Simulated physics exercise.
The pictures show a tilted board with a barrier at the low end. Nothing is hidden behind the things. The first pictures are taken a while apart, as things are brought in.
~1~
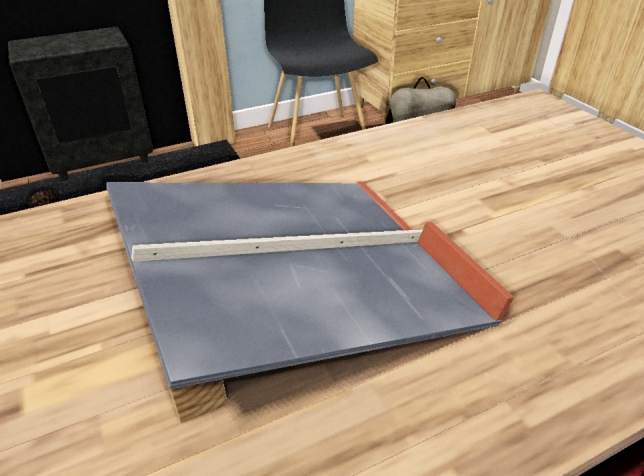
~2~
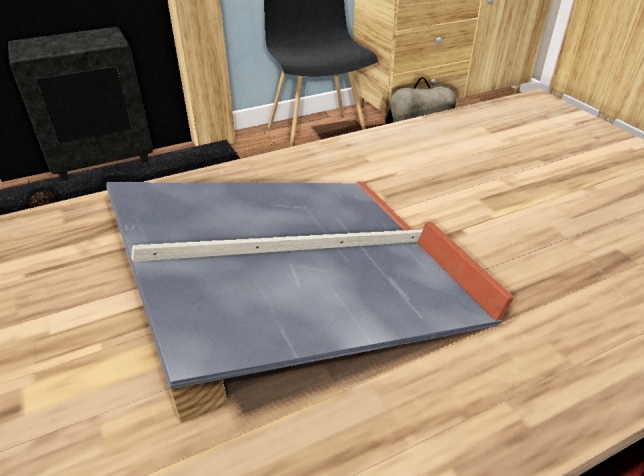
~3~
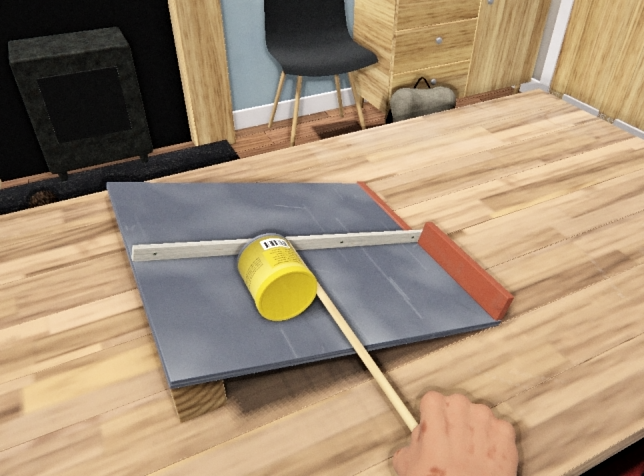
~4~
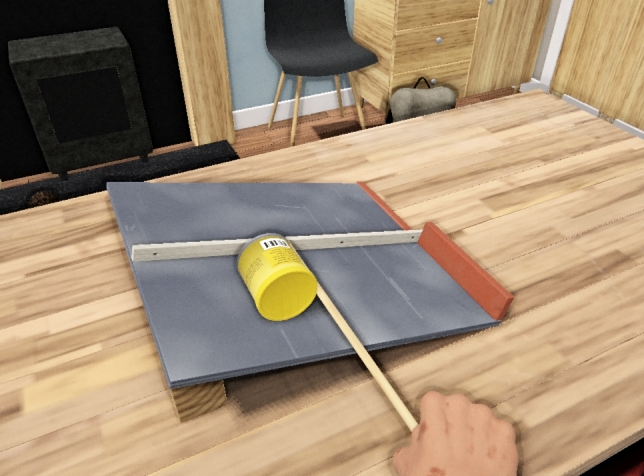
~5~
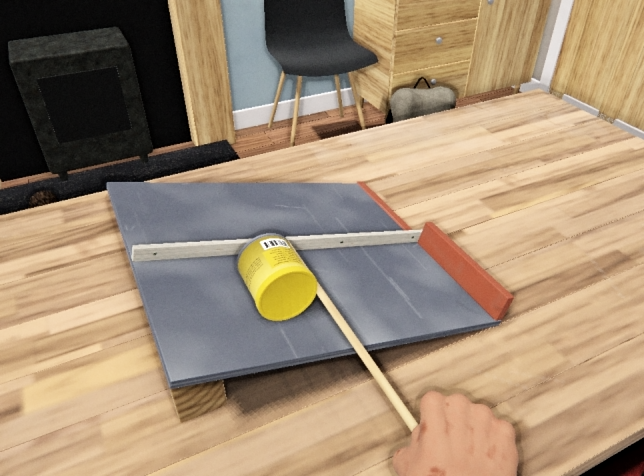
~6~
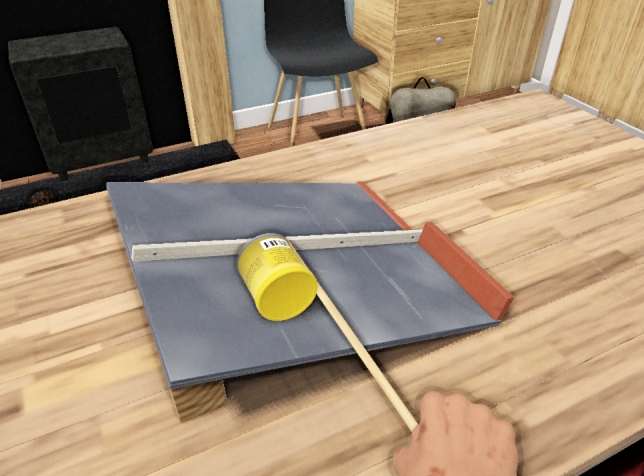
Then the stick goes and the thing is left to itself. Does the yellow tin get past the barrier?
Here the yellow tin stops on the board.
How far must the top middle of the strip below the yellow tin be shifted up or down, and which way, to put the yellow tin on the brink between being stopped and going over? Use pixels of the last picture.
About 12 pixels down.
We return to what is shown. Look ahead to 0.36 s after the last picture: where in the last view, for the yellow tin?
At about (340, 271).
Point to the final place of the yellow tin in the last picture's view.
At about (443, 261).
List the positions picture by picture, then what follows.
The first frame shows board (301, 240).
The second frame shows board (301, 240).
The third frame shows held back by the stick; yellow tin (276, 276); board (301, 240).
The fourth frame shows held back by the stick; yellow tin (276, 276); board (301, 240).
The fifth frame shows held back by the stick; yellow tin (276, 276); board (301, 240).
The sixth frame shows held back by the stick; yellow tin (276, 276); board (301, 240).
Then, 0.36 s after the last picture, yellow tin rolling on the board near (340, 271).
At rest, the yellow tin gets caught, near (443, 261).
